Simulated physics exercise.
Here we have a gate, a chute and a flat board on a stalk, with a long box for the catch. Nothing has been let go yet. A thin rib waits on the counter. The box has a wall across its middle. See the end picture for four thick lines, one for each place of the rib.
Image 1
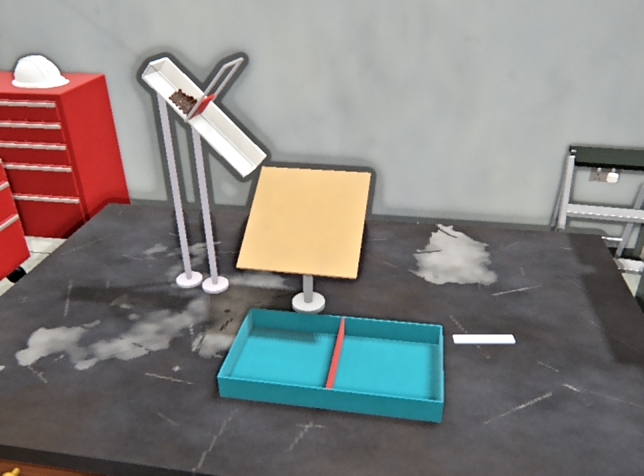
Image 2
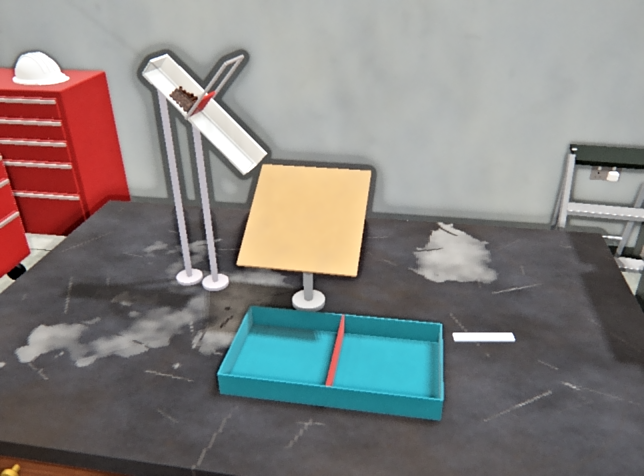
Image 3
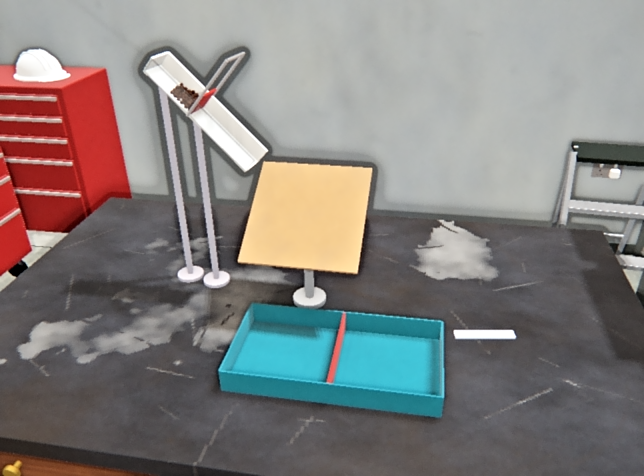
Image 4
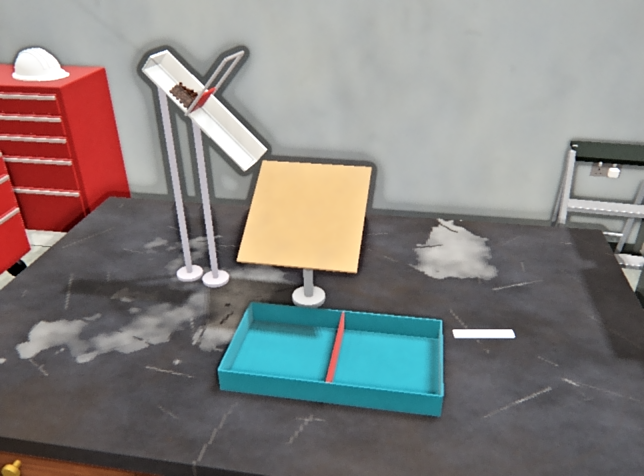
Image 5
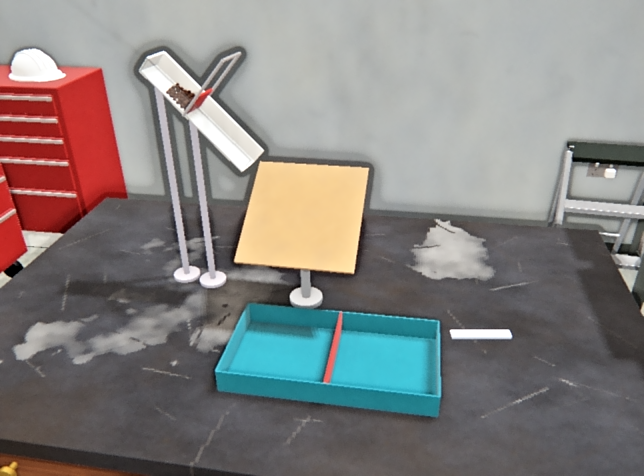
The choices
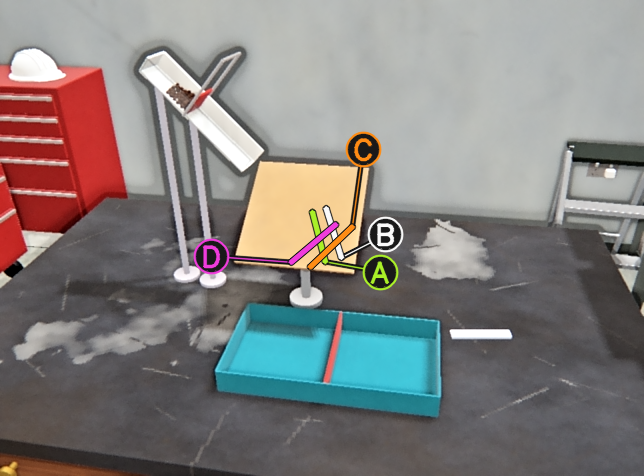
In this clip, small dark pieces sit behind a closed red gate in a sloping white chute, near a tilted tan board and a divided teal box on a dark counter; nothing moves apart from slight shifts of the view.
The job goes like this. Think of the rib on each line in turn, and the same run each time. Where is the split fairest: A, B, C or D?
Take B.
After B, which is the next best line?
A.
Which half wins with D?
The left half.
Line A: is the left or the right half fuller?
More lands on the left.
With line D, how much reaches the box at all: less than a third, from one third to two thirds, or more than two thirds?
More than two thirds.
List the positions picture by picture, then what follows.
The first picture shows load behind the gate (188, 106), allspice berries; lip of the chute (250, 172), sloping fairly steeply.
The second picture shows middle of the board (306, 216), tilted fairly steeply; middle of its low edge (295, 270); of its high edge (316, 168).
The third picture shows front corners of the box (219, 371) and (443, 397); front end of its middle wall (328, 384); gate still shut (208, 95).
The fourth picture shows middle of the load (189, 99); lip (251, 166).
The fifth picture shows middle of the load (186, 100); lip (248, 166).
On the marked copy, line A from (312, 212) to (325, 261); line B from (326, 208) to (341, 257); line C from (352, 226) to (310, 266); line D from (335, 224) to (291, 262).
For line A, of what is caught, the larger part in the left half, roughly a quarter in the right.
For line B, of what is caught, roughly half in the left half, roughly half in the right.
For line C, of what is caught, every piece in the left half, not one piece in the right.
For line D, of what is caught, almost all in the left half, just a few in the right.
